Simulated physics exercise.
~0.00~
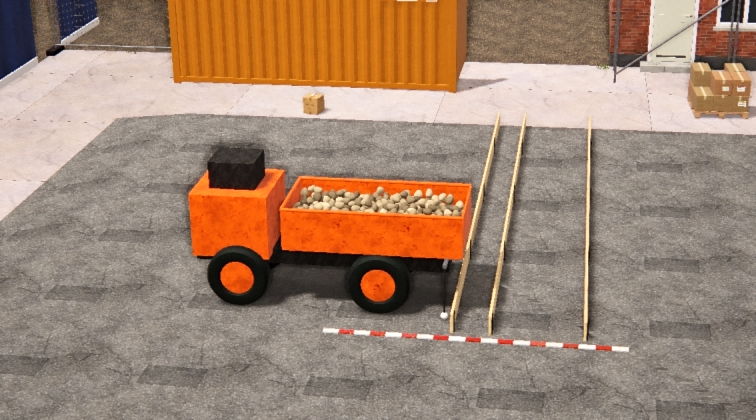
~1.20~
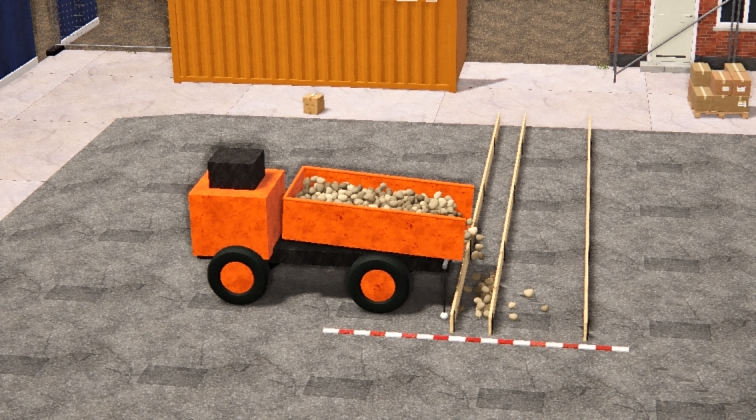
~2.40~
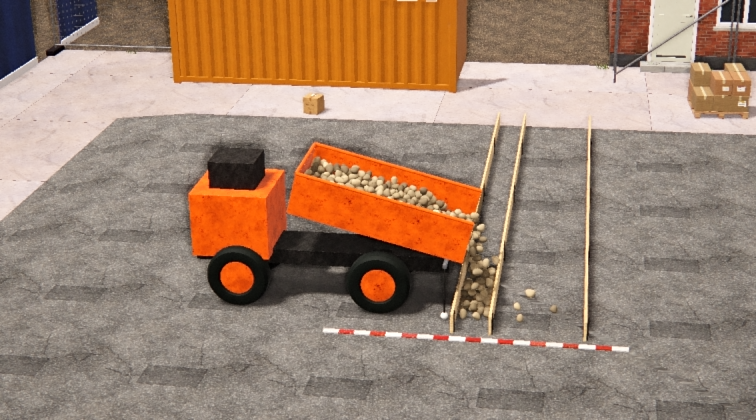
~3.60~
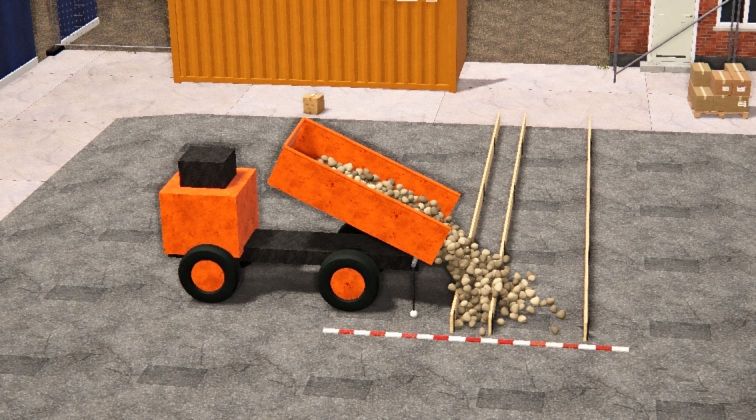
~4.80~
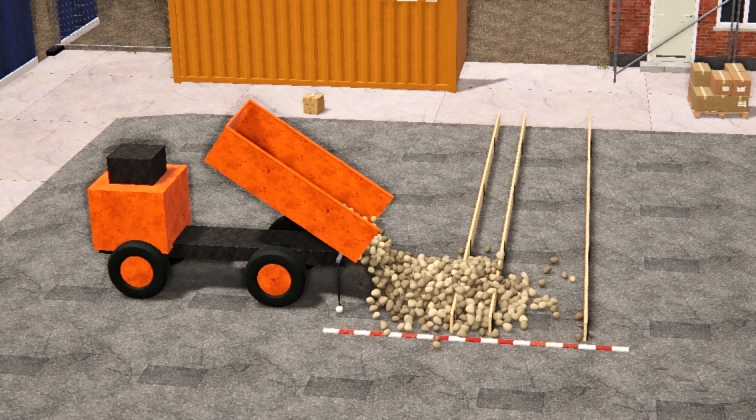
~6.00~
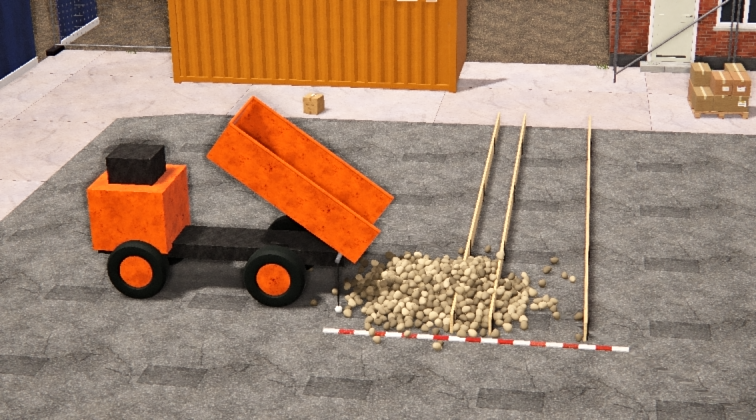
In a paved grey yard seen from above and to the side, an orange truck with a black block on its cab stands at left, its open bed full of pale rounded stones. Three thin planks lie on the ground to its right beside a red and white strip, with an orange container behind. The bed tips up and stones trickle, then pour, over the planks. The truck rolls left as the load spills out, spreading the heap. Finally the bed stands steep and empty, most stones lying left of or between the nearer planks, with a few beyond.
